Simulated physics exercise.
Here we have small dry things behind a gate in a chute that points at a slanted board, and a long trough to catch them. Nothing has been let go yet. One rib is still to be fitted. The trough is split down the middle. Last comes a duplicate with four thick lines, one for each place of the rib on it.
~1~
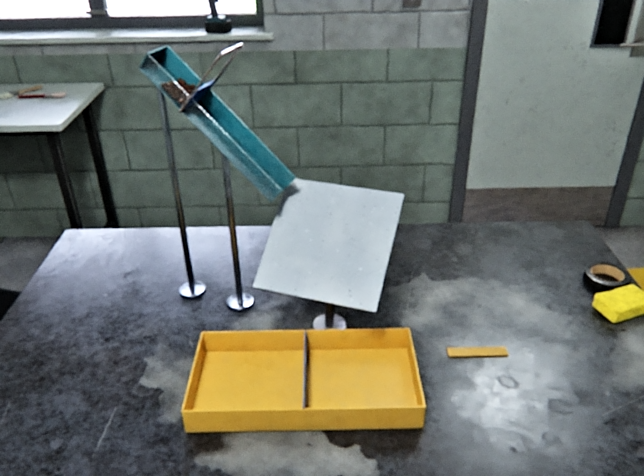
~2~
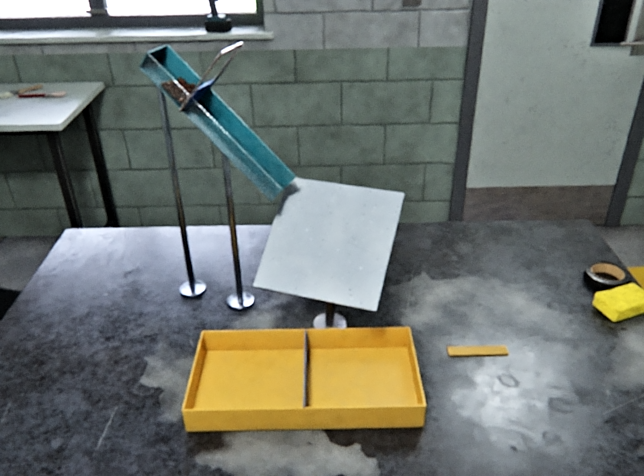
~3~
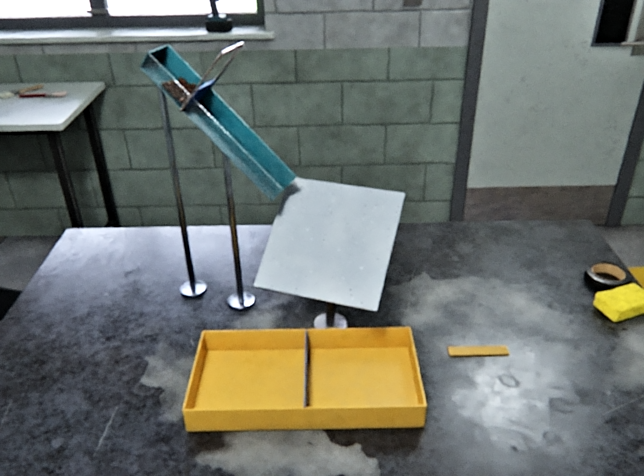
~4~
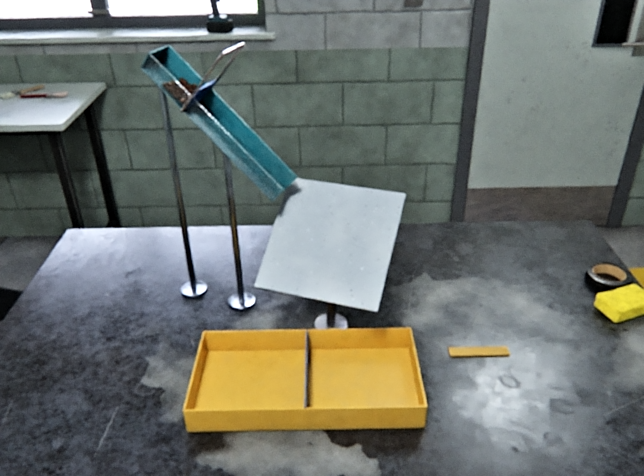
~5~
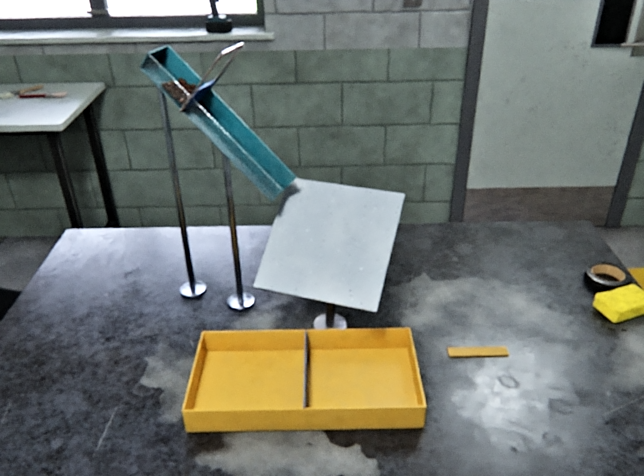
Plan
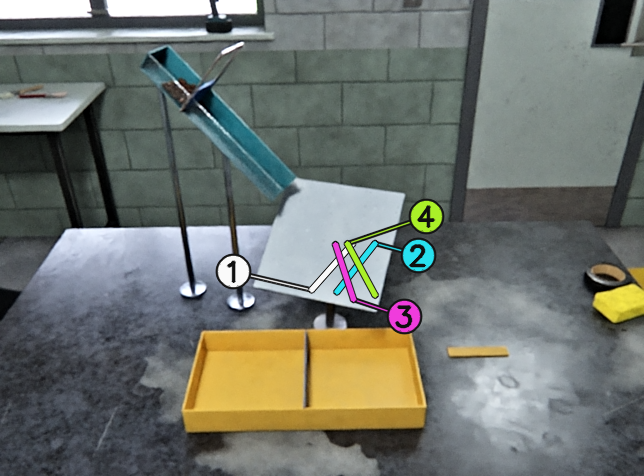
A teal chute on metal stands pointing at a tilted pale board above a divided yellow trough, with nothing visibly moving.
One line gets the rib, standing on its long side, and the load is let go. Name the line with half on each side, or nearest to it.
2 works best here.
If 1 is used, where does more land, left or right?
More lands on the left.
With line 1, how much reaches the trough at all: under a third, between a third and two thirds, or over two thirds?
Over two thirds.
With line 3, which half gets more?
More lands on the right.
On the marked copy, line 1 from (352, 243) to (311, 290); line 2 from (375, 243) to (336, 292); line 3 from (335, 244) to (353, 299); line 4 from (347, 243) to (375, 295).
With 1, of what is caught, most in the left half, a small part in the right.
With 2, of what is caught, about half in the left half, about half in the right.
With 3, of what is caught, a small part in the left half, most in the right.
With 4, of what is caught, a small part in the left half, most in the right.
